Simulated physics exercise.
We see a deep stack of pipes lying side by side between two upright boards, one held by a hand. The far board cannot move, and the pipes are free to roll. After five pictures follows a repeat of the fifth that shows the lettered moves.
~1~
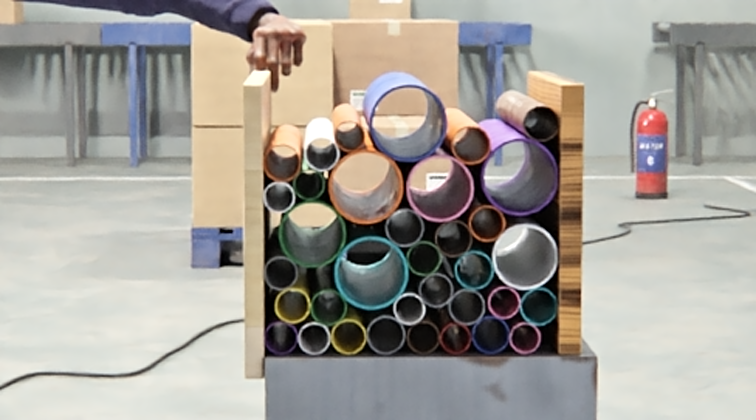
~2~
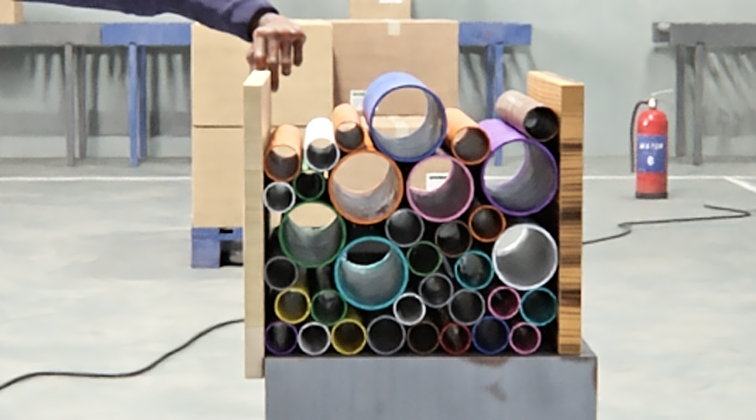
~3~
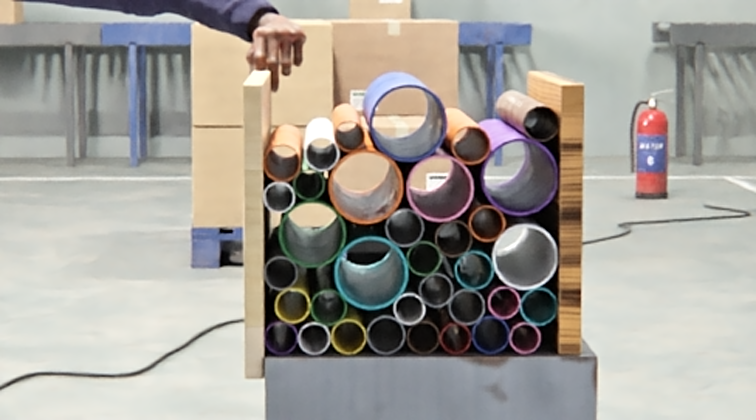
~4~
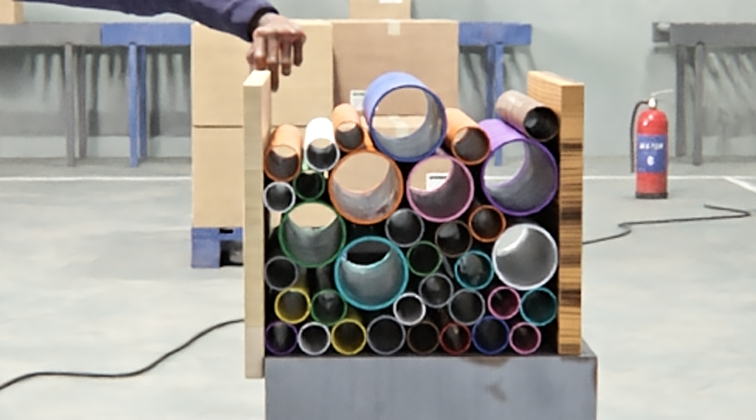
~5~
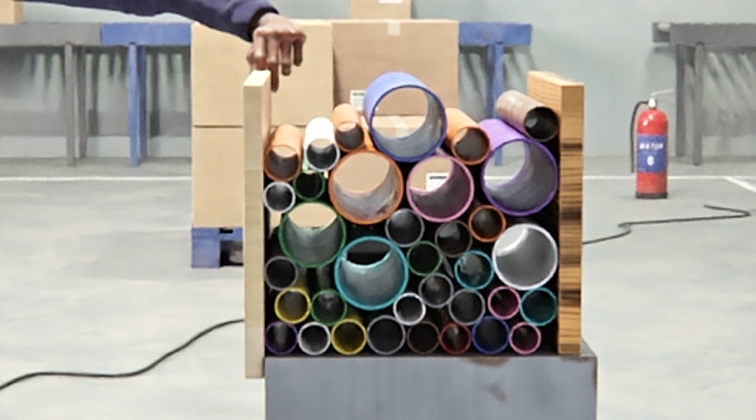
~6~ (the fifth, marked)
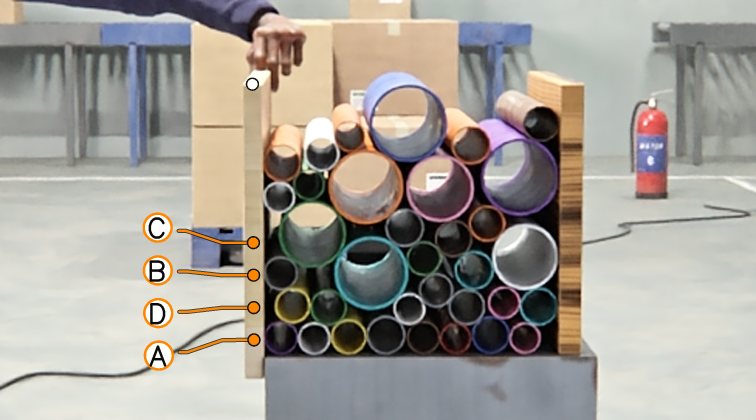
In a warehouse, a hand rested at the top of the left of two upright boards, with a deep stack of colourful pipes lying between them, and nothing in view visibly moved.
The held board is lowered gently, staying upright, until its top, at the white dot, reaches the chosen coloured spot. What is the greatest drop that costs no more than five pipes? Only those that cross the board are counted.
No lower than B.
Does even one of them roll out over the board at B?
Yes, at B.
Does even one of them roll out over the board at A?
At A: Yes.
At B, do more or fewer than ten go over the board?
Fewer than ten.
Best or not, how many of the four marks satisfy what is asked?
Two of them.
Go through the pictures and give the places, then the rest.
A red pipe (456, 338); a pink pipe (504, 303); a white pipe (525, 257), in the first picture.
A white pipe (525, 257); a green pipe (313, 234), in the second picture.
An orange pipe (366, 186); a blue pipe (408, 123), in the third picture.
Side board (259, 211); a purple pipe (281, 337), in the fourth picture.
A red pipe (456, 338); a pink pipe (504, 303); a white pipe (525, 257), in the fifth picture.
On the marked copy, A at (254, 340); B at (253, 275); C at (253, 243); D at (253, 308); the white dot at (252, 84).
Taking B. A third of the way, top of the board (263, 166).
Two thirds of the way, top of the board (264, 258).
When it is over, top of the board (264, 274), five out over the board.
As for the rest, A more than five out over the board; C five out over the board; D more than five out over the board.
